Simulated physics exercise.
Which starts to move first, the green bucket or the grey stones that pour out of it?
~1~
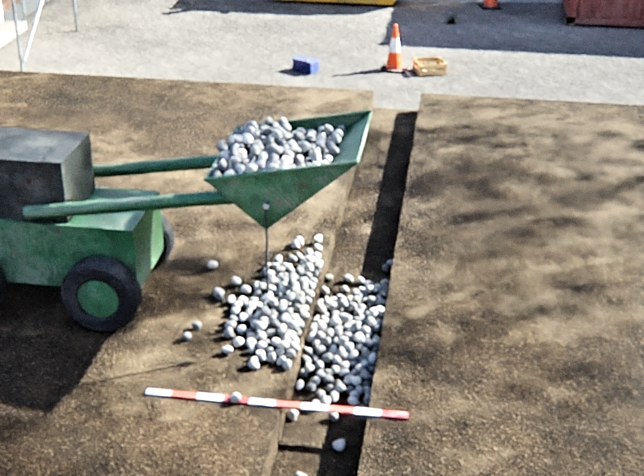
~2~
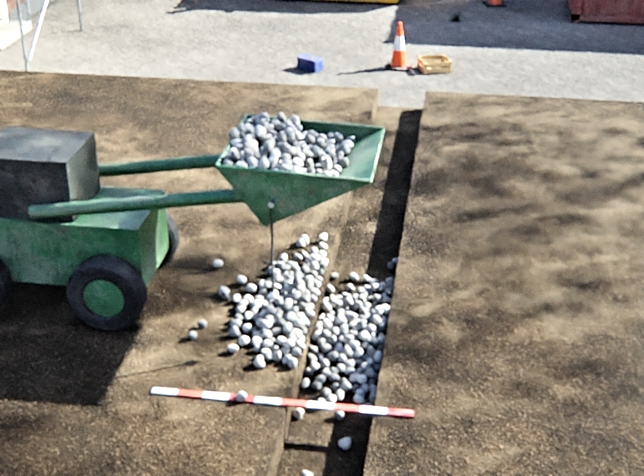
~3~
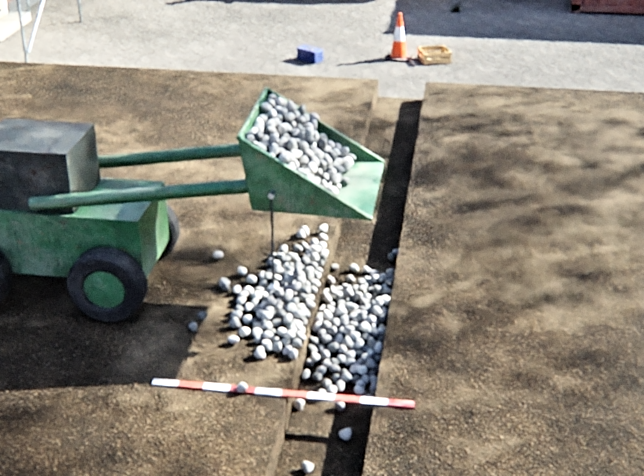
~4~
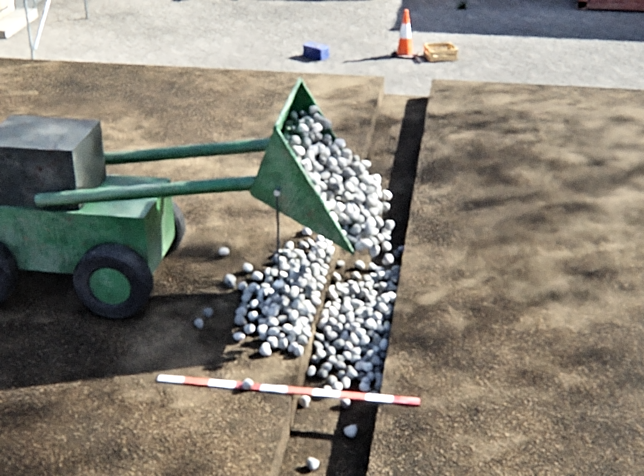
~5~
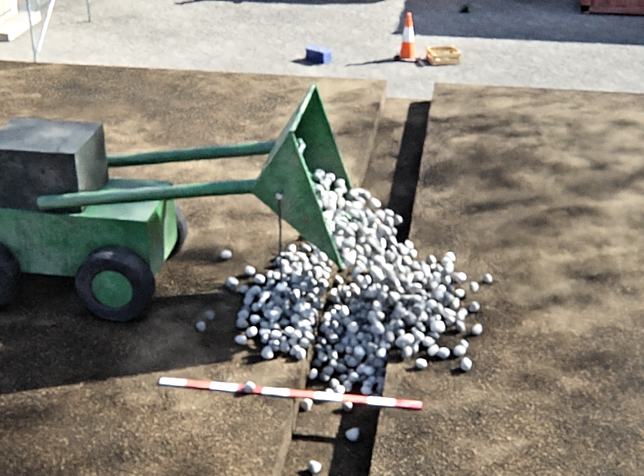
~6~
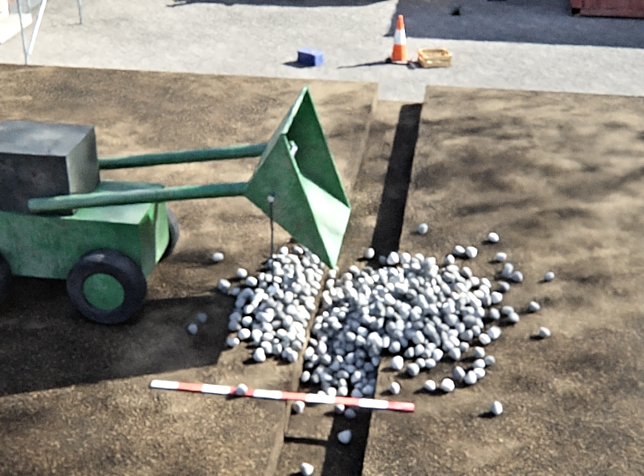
The green bucket starts to move first, tipping forward. The stones only begin to pour out once it is tilted steeply.
The video shows a green loader beside a narrow trench partly filled by an earlier pile of grey stones. Its bucket tips forward and pours its stones over the pile and trench, ending empty and steeply tilted, with many stones spread across the ground to the right.
